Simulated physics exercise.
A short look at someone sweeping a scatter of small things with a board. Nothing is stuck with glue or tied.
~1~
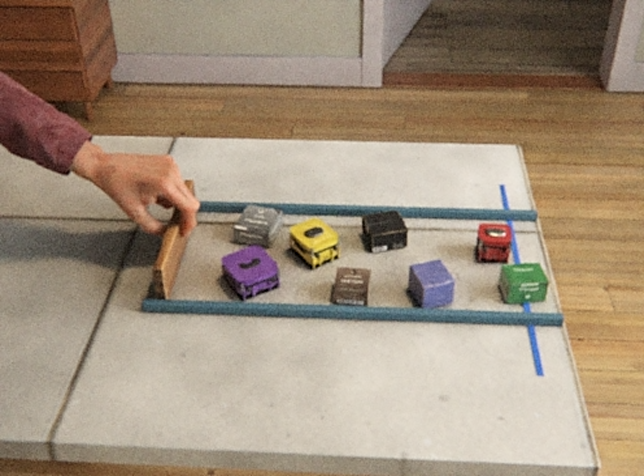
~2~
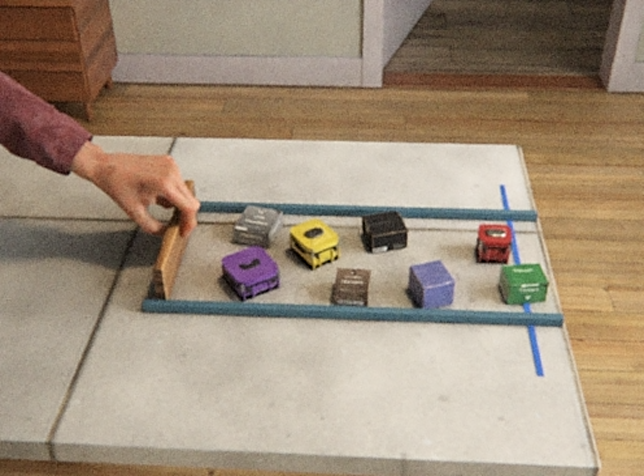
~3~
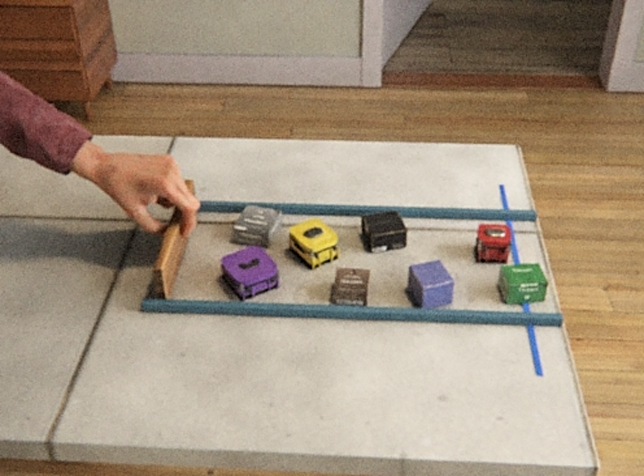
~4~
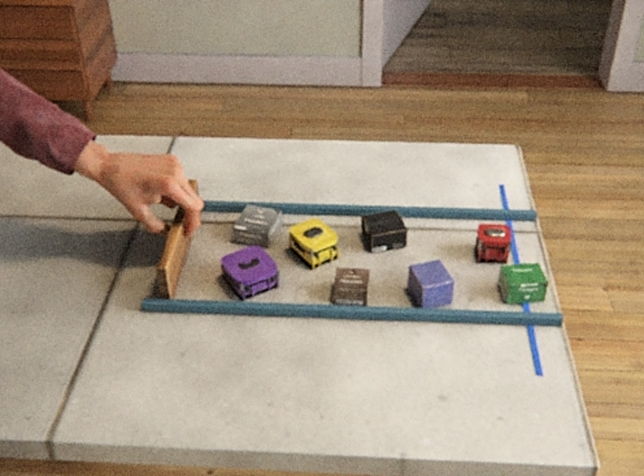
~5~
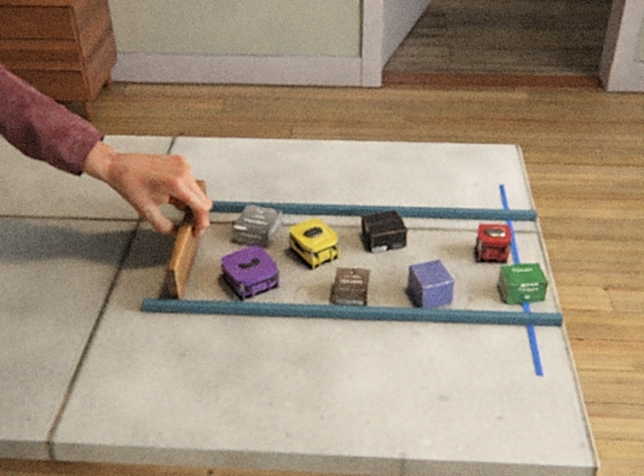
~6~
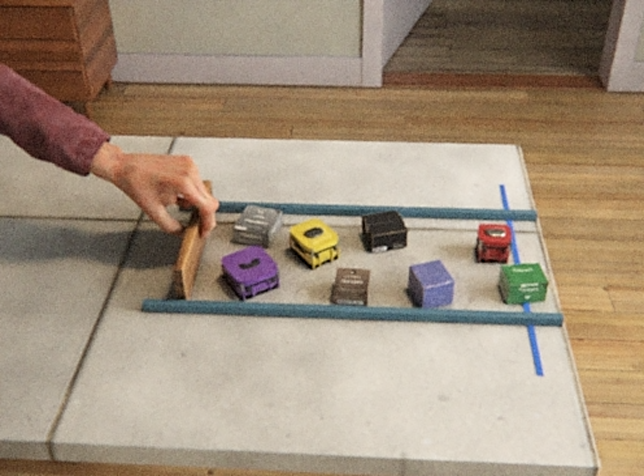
A hand holds a wooden board still, then slides it slightly right toward scattered small boxes.
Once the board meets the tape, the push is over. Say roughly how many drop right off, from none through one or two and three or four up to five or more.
Dropping off: Five or more.
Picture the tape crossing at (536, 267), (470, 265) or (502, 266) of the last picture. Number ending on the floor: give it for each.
So, one try after another, the floor gets 8, then 3, then 5.
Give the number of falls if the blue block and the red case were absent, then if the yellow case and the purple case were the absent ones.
The count is 3 in one try and 4 in the other, in that order.
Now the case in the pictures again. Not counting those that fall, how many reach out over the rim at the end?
I'd put it at 3.
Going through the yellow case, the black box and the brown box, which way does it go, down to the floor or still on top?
Taking them in turn, the yellow case is still there, then the black box ends up down, and finally the brown box ends up down.
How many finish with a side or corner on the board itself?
Contact count: 3.
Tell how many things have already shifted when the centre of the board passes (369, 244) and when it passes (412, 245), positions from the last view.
Counts: 6 / 8.
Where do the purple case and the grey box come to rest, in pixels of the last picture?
They end up close to (550, 292) and (532, 226).
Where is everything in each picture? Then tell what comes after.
The first picture shows green box (523, 283); red case (494, 243); blue block (431, 284); board (177, 238); tape (519, 266).
The second picture shows red case (494, 244); black box (385, 232).
The third picture shows blue block (431, 284); grey box (258, 226).
The fourth picture shows green box (523, 283); yellow case (314, 243).
The fifth picture shows red case (493, 243); board (189, 238).
The sixth picture shows green box (523, 283); red case (494, 243); blue block (431, 284); board (195, 239); tape (518, 266).
Soon after, none off yet; green box at rest near (523, 283); red case at rest near (494, 243); blue block at rest near (431, 284).
After that, none off yet; green box displaced about its own width near (557, 285); red case displaced a little near (510, 245); blue block displaced well along near (520, 289).
In the end, the number that fall off is five or more; gone, brown box, black box, blue block, red case and green box.
